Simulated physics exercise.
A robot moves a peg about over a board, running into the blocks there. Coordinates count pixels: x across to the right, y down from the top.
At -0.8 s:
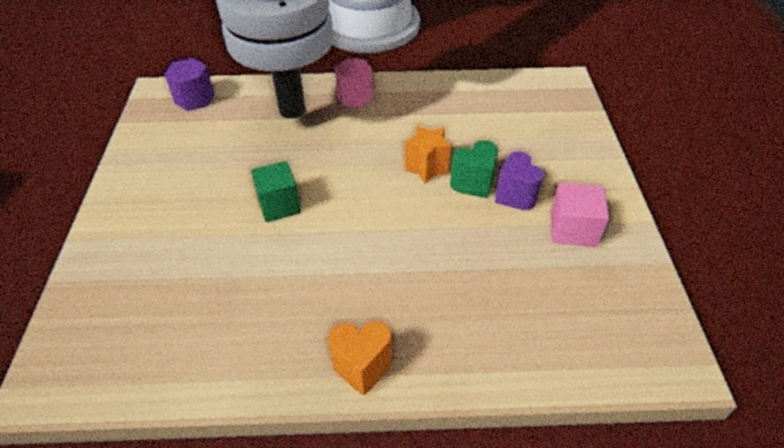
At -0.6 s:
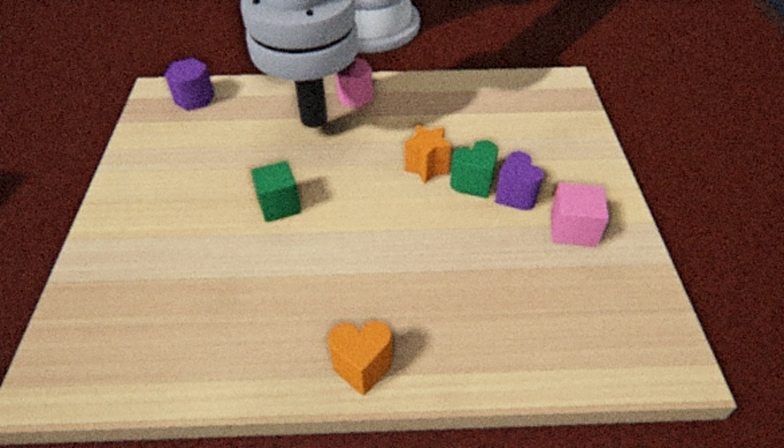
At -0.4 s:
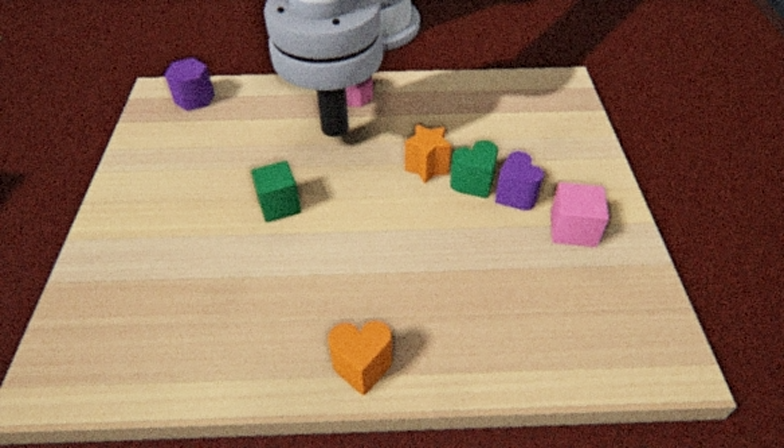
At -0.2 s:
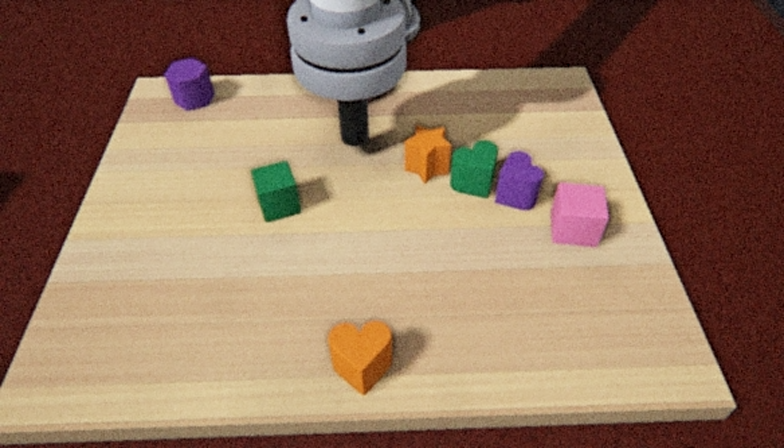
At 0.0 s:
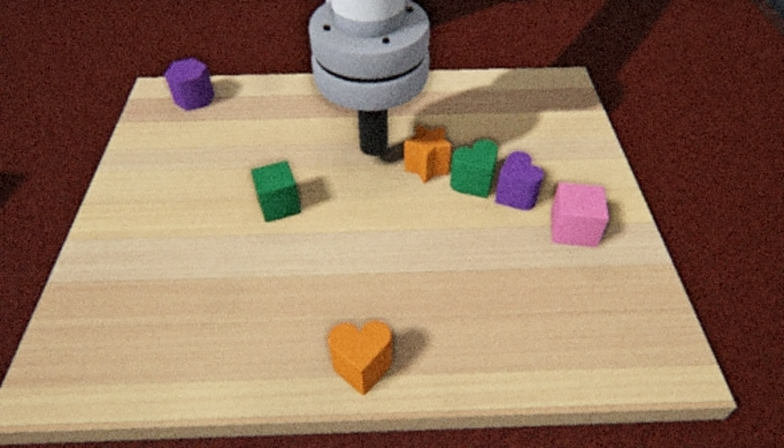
A pale wooden board lies on a dark red surface, seen from above at an angle by a still camera. An orange heart block sits near the front, a green cube left of centre, a purple block at the back left, a pink one at the back, and orange, green, purple and pink blocks in a slanting row at right. A grey robot arm slides its black peg steadily rightward and slightly forward, covering the back pink block and nearing the orange star, while every block stays still.
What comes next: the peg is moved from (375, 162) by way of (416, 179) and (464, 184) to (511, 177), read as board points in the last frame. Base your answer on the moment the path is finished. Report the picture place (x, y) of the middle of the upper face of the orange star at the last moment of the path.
The centre of its top face lies at (475, 132).
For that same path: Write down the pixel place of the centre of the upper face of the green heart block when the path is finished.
The point I'd pick in the picture is (544, 136).
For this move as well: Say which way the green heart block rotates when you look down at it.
It twists clockwise.
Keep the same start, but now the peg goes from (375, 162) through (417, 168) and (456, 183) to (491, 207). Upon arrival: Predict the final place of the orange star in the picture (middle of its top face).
Pixel (528, 173).
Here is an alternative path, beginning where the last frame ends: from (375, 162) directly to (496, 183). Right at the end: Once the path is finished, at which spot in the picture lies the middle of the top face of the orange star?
It will end up at (533, 158).
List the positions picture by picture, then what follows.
The first frame shows peg tip (293, 111); block tops, orange star (429, 138); green heart block (478, 154); purple heart block (522, 167); pink square (584, 199).
The second frame shows peg (314, 120); blocks unchanged.
The third frame shows peg (335, 129); blocks unchanged.
The fourth frame shows peg (355, 138); blocks unchanged.
The fifth frame shows peg (374, 147); orange star (429, 138); green heart block (478, 154); purple heart block (522, 167); pink square (584, 199).
What follows on the original path. One third of the way, peg (416, 164); orange star (447, 141), turned 40° anticlockwise; green heart block (488, 153).
Two thirds of the way, peg (467, 170); orange star (470, 134), turned 110° anticlockwise; green heart block (510, 148), turned 30° clockwise; purple heart block (535, 169), turned 15° clockwise.
At the end, peg (514, 162); orange star (476, 132), turned 135° anticlockwise; green heart block (544, 136), turned 45° clockwise; purple heart block (536, 169), turned 20° clockwise; pink square in place.
